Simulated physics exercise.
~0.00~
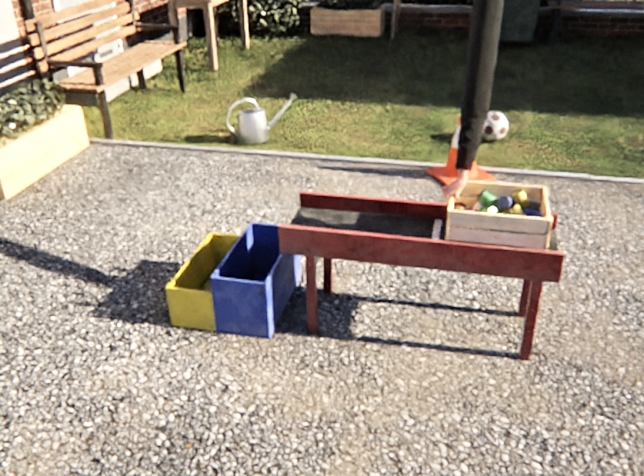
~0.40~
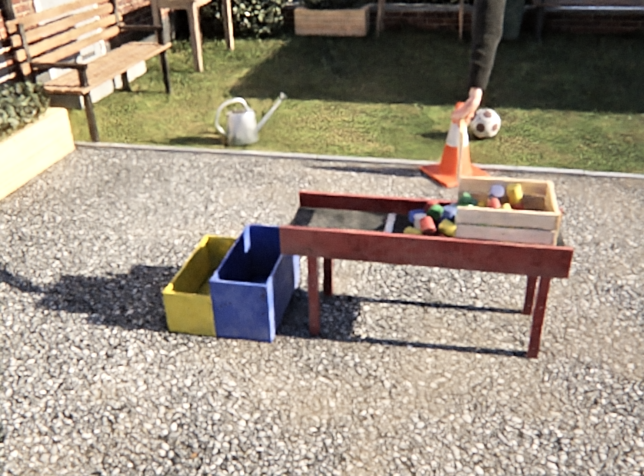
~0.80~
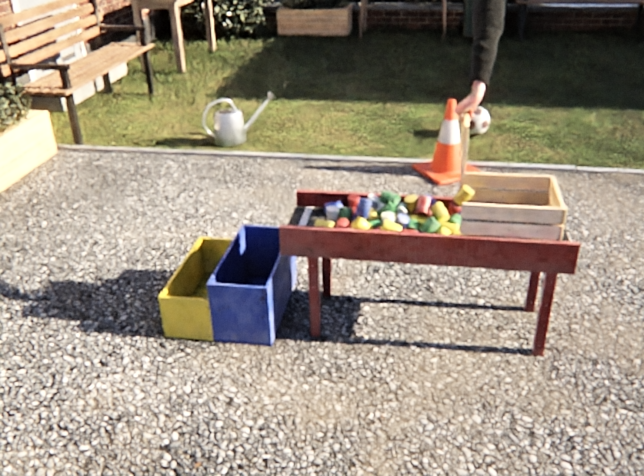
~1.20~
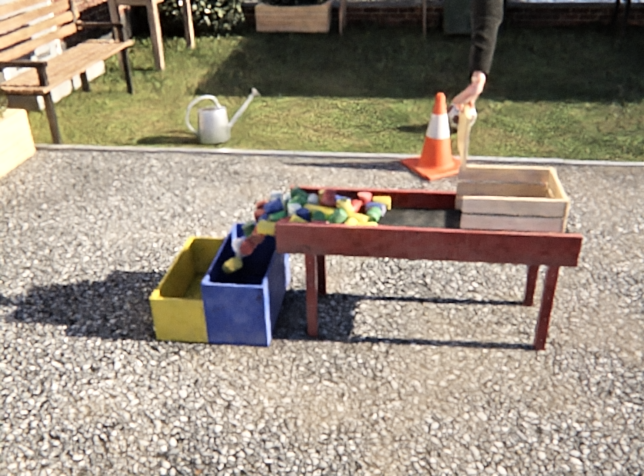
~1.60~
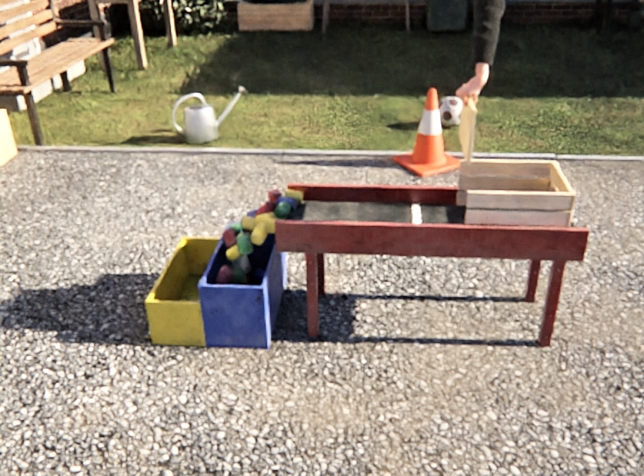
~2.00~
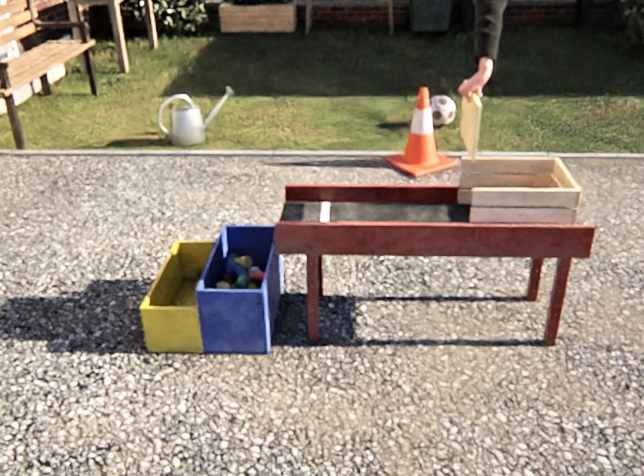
A pile of colorful little pieces spilled from a wooden box onto a raised belt after a hand lifted its gate, rode left, and tumbled off the end into the blue bin, leaving the belt empty and the yellow bin beyond without any visible.
